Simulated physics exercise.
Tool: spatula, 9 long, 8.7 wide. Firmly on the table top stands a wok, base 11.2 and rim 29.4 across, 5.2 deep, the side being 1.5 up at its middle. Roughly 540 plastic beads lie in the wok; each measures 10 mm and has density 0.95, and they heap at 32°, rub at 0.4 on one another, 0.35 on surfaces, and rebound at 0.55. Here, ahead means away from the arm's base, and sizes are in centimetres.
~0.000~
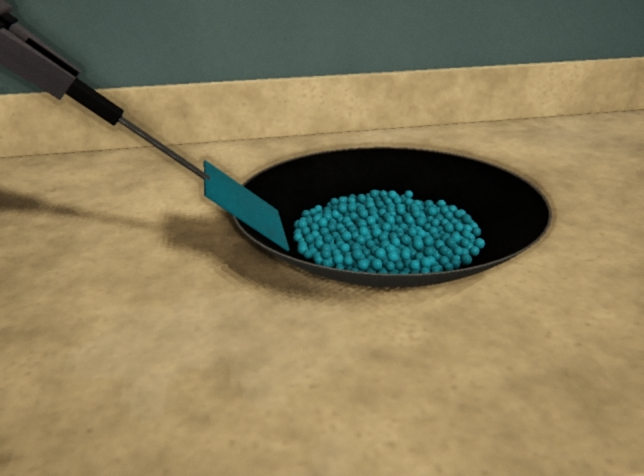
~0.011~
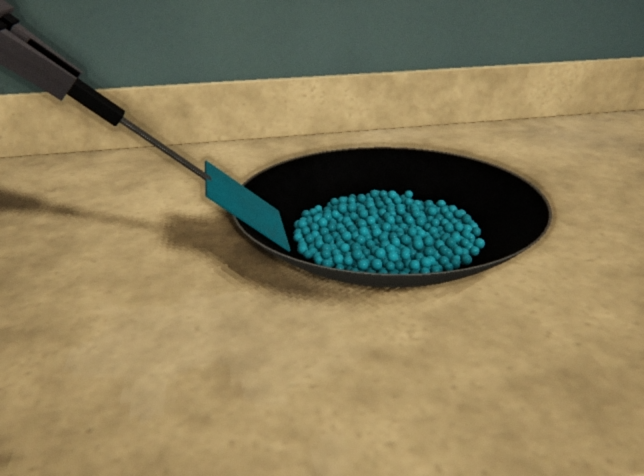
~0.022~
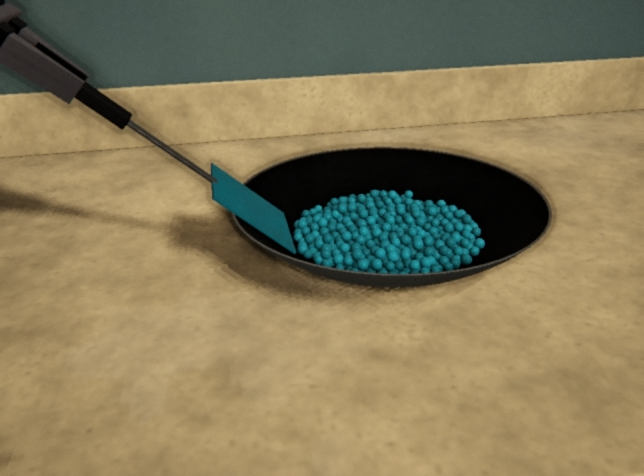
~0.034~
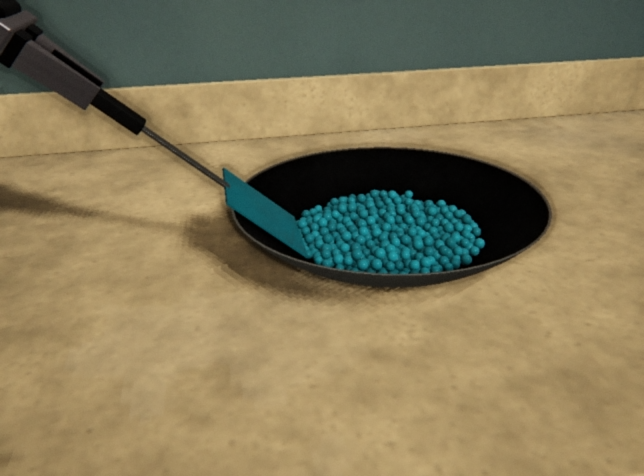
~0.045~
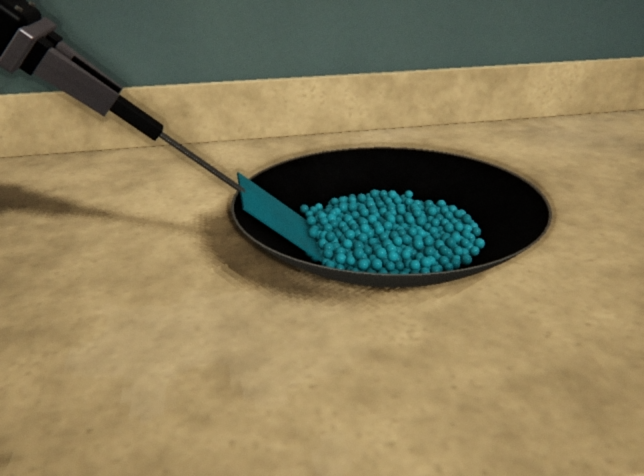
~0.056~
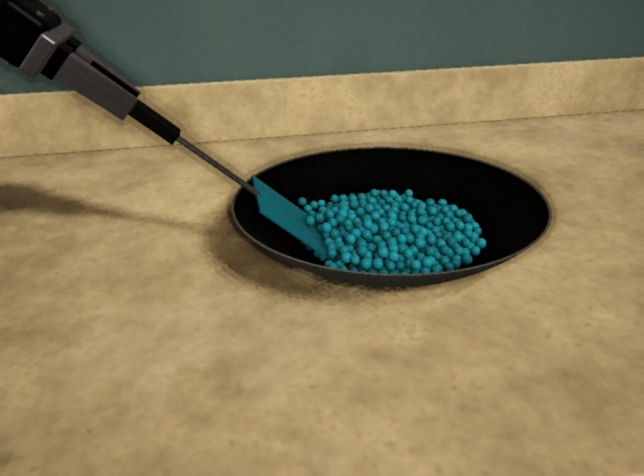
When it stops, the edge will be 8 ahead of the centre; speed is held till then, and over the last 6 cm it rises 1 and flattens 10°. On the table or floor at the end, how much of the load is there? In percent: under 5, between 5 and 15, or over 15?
Over 15 percent.
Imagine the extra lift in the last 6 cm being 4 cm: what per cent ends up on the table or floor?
About 15 %.
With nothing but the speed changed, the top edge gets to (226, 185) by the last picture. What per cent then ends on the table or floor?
I'd say around 0 per cent.
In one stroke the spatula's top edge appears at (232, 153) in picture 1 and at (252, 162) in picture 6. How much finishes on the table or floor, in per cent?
Roughly 0 %.
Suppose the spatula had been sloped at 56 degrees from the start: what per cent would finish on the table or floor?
In that case, around 25 percent would end up on the table or floor.
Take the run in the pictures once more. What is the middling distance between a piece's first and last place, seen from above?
Distance: Around 7 cm.
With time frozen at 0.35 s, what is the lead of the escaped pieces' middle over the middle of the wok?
It's close to 18 cm ahead of the centre.
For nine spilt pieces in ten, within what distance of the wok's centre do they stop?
I reckon it's some 45 centimetres.
After 0.09 s, sloping 42°, highest piece 8 above the table; 544 in the wok.
After 0.13 s, sloping 40°, highest piece 11 above the table; 543 in the wok, 1 on the blade or in flight.
After 0.35 s, sloping 32°, highest piece 8 above the table; 434 in the wok, 66 on the table or floor, 44 on the blade or in flight.
After 1.40 s, sloping 32°, highest piece 5 above the table; 433 in the wok, 111 on the table or floor.
At rest, 433 in the wok, 111 on the table or floor. That is 20 % on the table or floor.
